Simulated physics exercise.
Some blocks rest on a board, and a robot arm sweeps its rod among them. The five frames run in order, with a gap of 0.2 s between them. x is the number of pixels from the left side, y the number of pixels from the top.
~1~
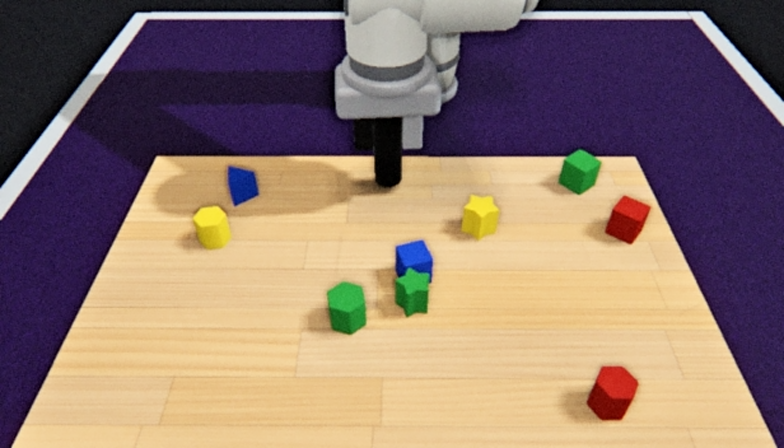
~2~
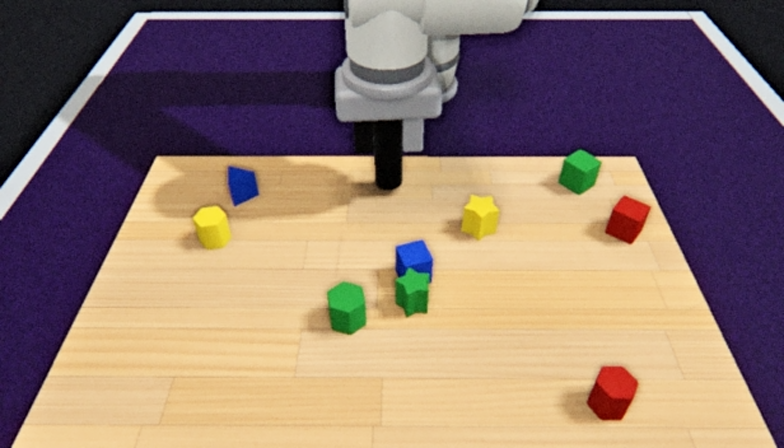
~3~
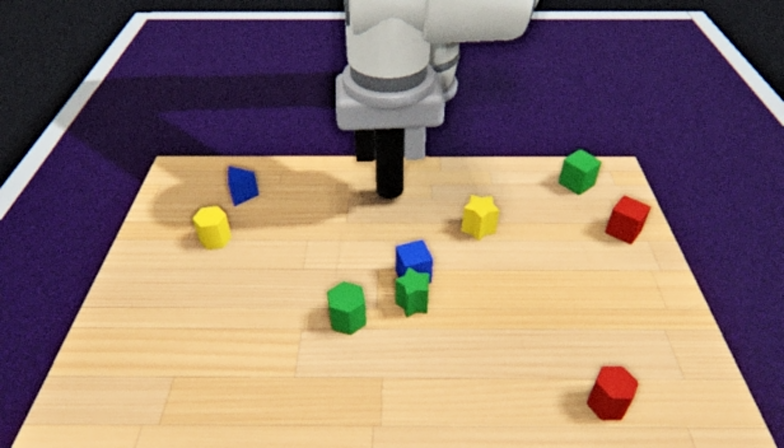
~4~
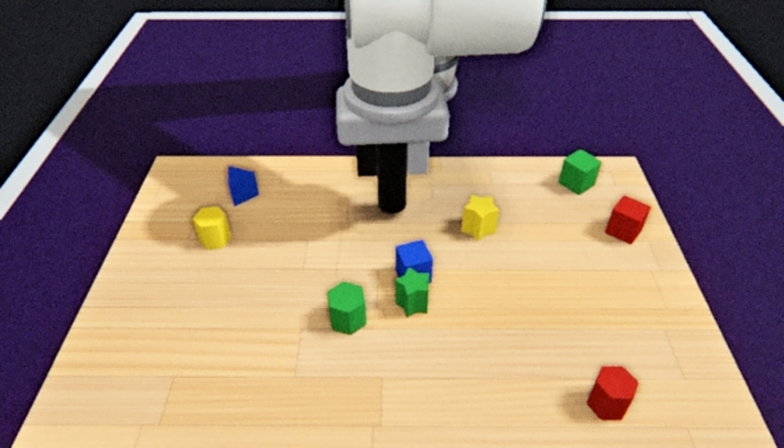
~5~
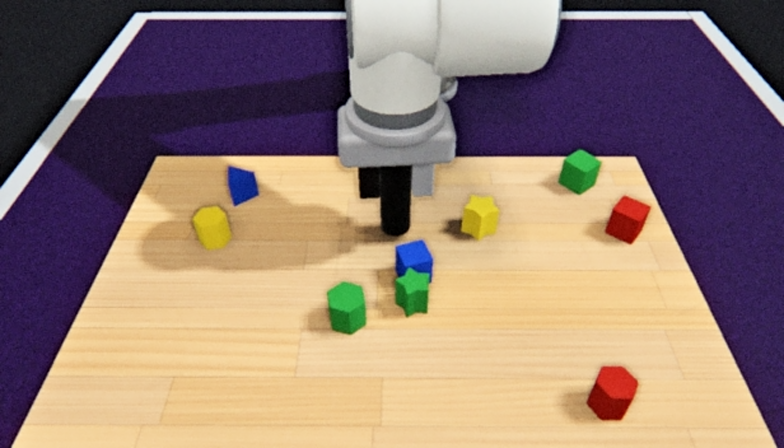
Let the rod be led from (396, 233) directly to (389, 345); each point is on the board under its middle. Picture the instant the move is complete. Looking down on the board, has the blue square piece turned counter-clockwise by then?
In short: Yes.
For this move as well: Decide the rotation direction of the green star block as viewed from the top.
Top view: Clockwise.
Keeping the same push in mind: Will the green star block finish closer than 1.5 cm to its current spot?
No - that is not the case.
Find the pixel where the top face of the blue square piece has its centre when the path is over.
I'd expect the centre of its top face to be at (424, 269).
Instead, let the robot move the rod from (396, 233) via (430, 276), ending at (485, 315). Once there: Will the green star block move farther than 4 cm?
The answer is no.
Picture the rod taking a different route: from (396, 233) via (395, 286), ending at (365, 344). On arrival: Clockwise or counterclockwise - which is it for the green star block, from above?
Viewed from above, clockwise.
What follows on the original path. One third of the way, rod at (393, 260); green star block at (419, 288), turned 15° clockwise; blue square piece at (418, 259), turned 25° anticlockwise.
Two thirds of the way, rod at (390, 297); green star block at (425, 293), turned 55° clockwise; blue square piece at (424, 269), turned 70° anticlockwise.
At the end, rod at (389, 338); green hexagon unmoved; green star block at (425, 294), turned 45° clockwise; blue square piece at (424, 269), turned 70° anticlockwise.
